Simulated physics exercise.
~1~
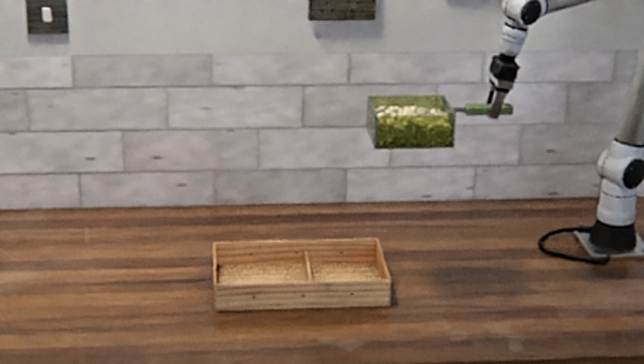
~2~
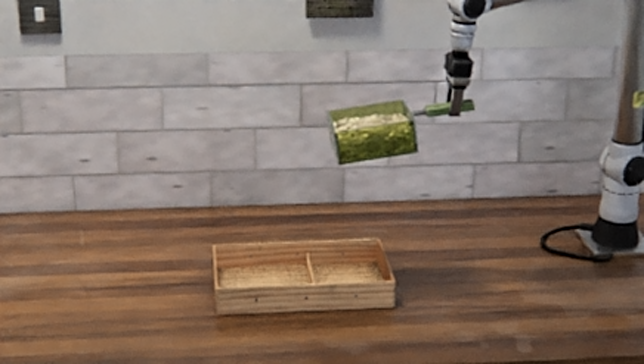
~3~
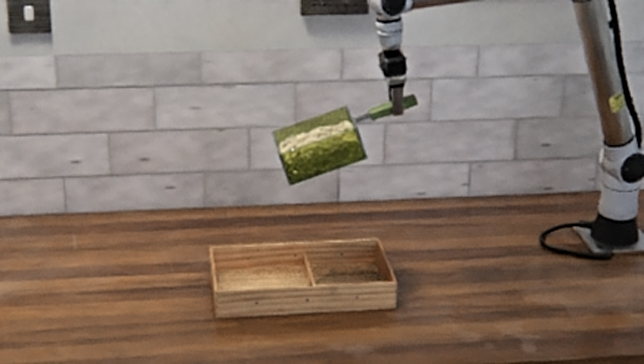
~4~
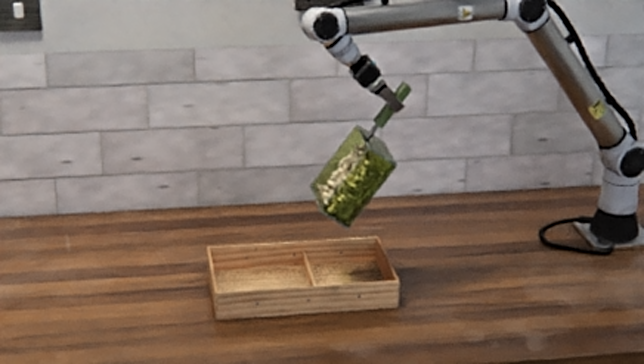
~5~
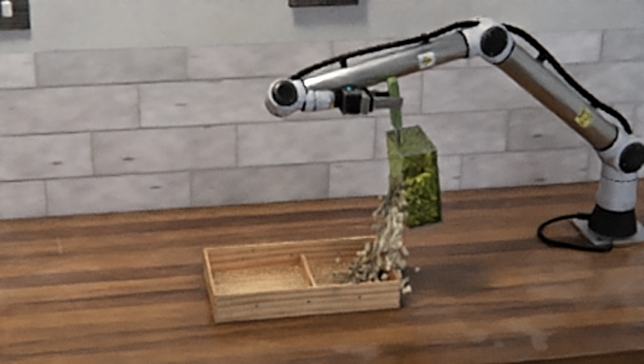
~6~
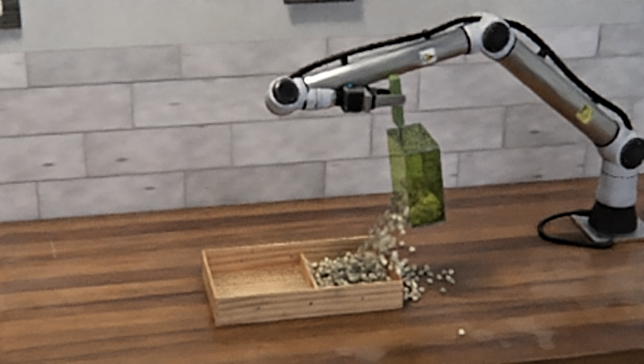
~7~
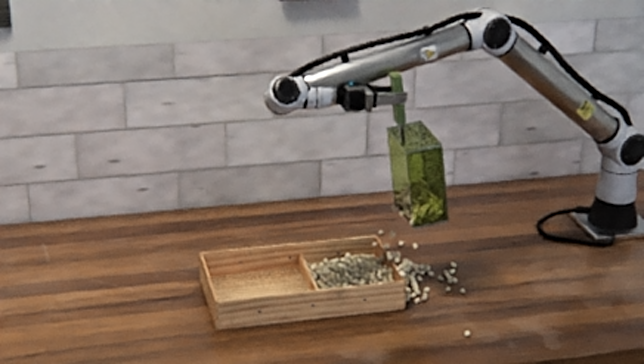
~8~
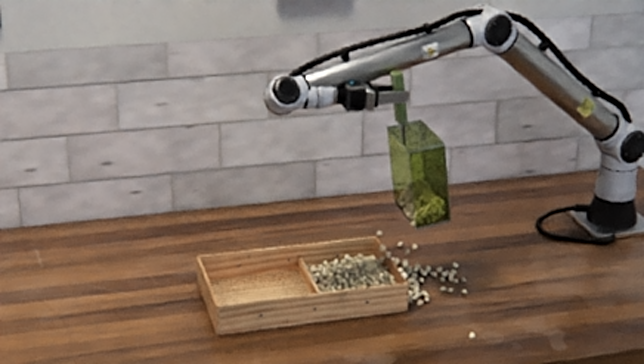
Robot arm swinging a green box left over a divided wooden crate, tipping beans into its right part, some spilling onto the table.
